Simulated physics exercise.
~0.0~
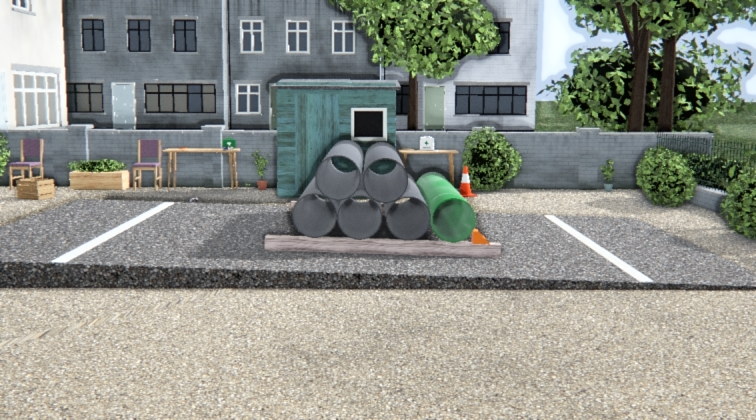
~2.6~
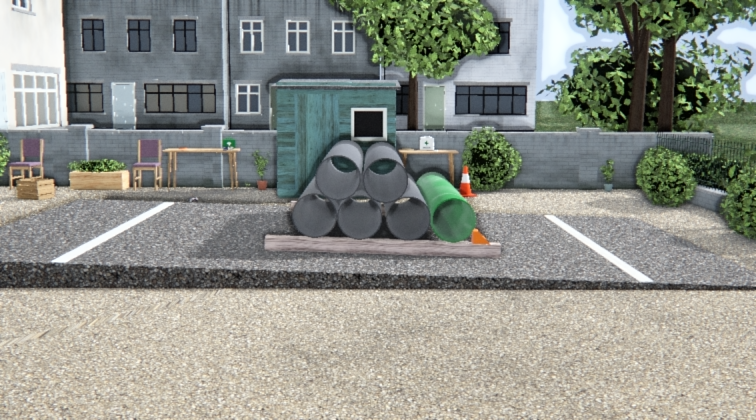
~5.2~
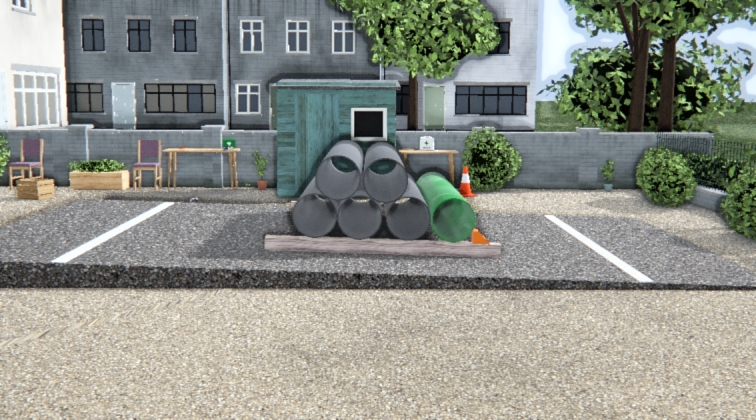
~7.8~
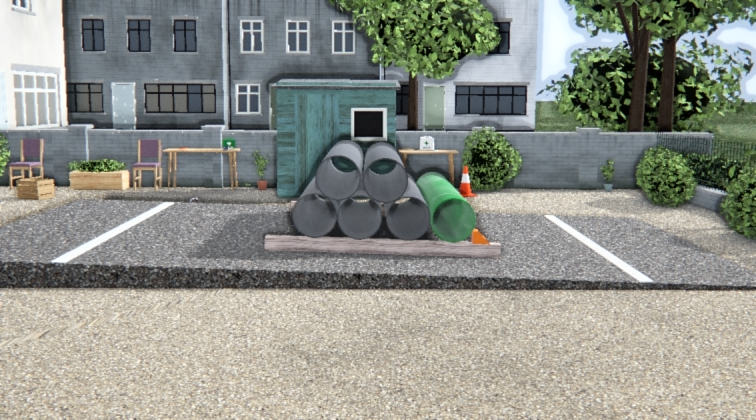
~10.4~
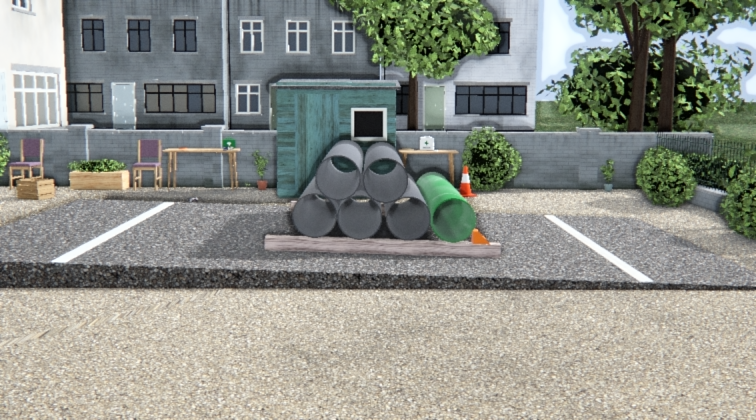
In a yard with a gravelly pad between two white lines, a small stack of pipes rests on a pale timber base in front of a teal shed. Five grey pipes form two rows, and a single green one lies at the right end of the bottom row, beside an orange object and a traffic cone. The pad dips slightly towards the right, yet nothing rolls or slips. The grey pipes hold their places, and the green one stays put against them. At the close, the whole stack is still on the timber, with no pipe near either line.
